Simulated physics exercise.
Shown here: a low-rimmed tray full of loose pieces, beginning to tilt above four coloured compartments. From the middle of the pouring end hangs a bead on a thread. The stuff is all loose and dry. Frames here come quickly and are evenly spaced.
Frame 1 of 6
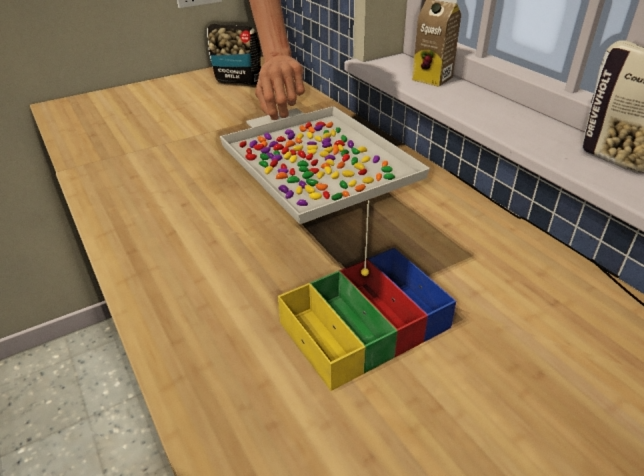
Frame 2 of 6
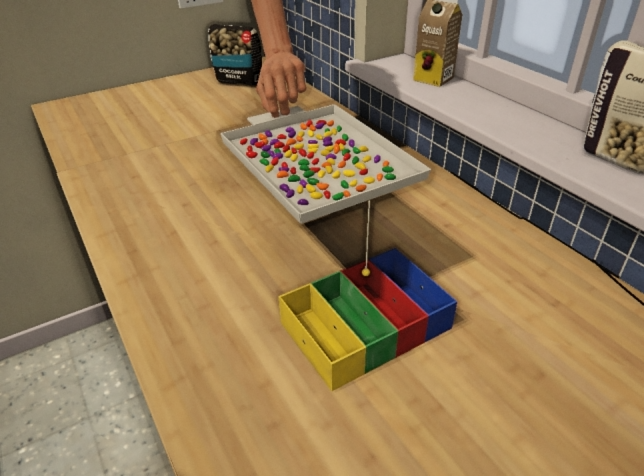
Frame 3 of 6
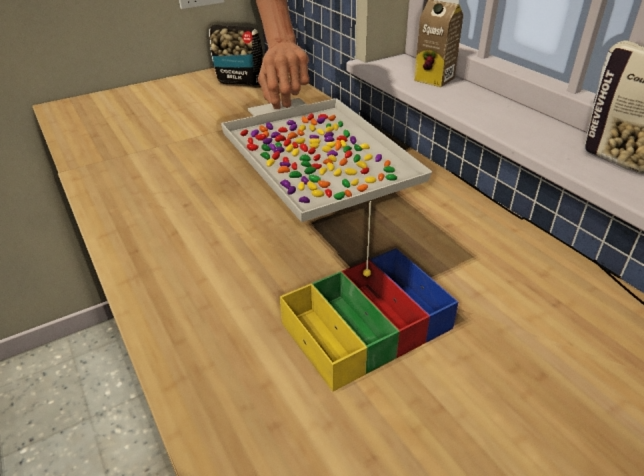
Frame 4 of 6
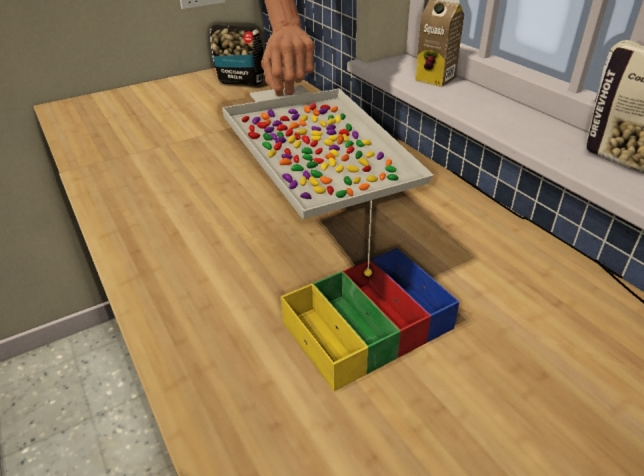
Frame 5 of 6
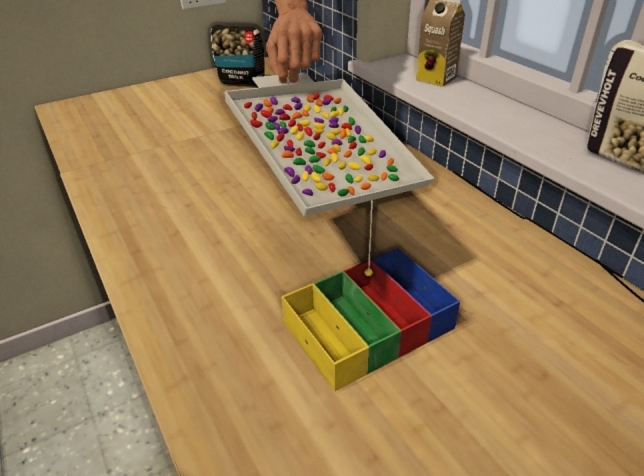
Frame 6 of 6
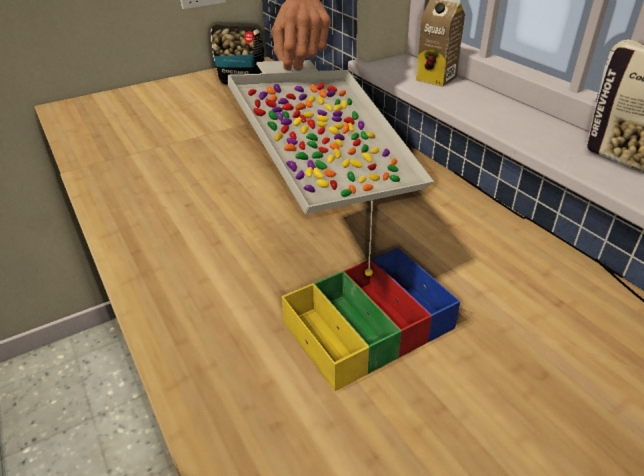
A hand gradually tilts a tray of colourful jelly beans above four coloured compartments.
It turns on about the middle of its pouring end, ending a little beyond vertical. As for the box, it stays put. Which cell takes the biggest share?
The blue cell.
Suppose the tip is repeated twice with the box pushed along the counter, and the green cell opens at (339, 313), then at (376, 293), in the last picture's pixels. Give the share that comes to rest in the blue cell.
First some 30, then 50 per cent.
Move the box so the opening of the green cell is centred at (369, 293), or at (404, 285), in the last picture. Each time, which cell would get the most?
You'd see that blue cell win the first time and the red one win the second.
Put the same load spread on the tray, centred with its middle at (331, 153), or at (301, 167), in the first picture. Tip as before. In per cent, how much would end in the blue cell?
Estimate: 40 % first, 50 % second.
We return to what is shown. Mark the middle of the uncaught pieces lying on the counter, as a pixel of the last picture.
Centre: Close to (448, 278).
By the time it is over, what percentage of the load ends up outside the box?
Close to 40 %, give or take.
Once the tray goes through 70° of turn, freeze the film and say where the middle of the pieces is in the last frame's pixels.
Near (401, 174).
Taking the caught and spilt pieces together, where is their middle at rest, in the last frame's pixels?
Close to (419, 298), more or less.
Just after the last frame, tray tipped steeply; almost all on the tray; about a tenth falling or outside the box.
A moment on, tray tipped past a quarter turn; roughly a third on the tray; roughly a quarter in the blue cell; just a few in the green cell; just a few in the red cell; roughly half falling or outside the box.
Further on, tray tipped past a quarter turn; roughly half in the blue cell; about a tenth in the red cell; just a few in the green cell; roughly half falling or outside the box.
When it is over, tray tipped past a quarter turn; roughly half in the blue cell; about a tenth in the red cell; just a few in the green cell; not one in the yellow cell; roughly half outside the box.
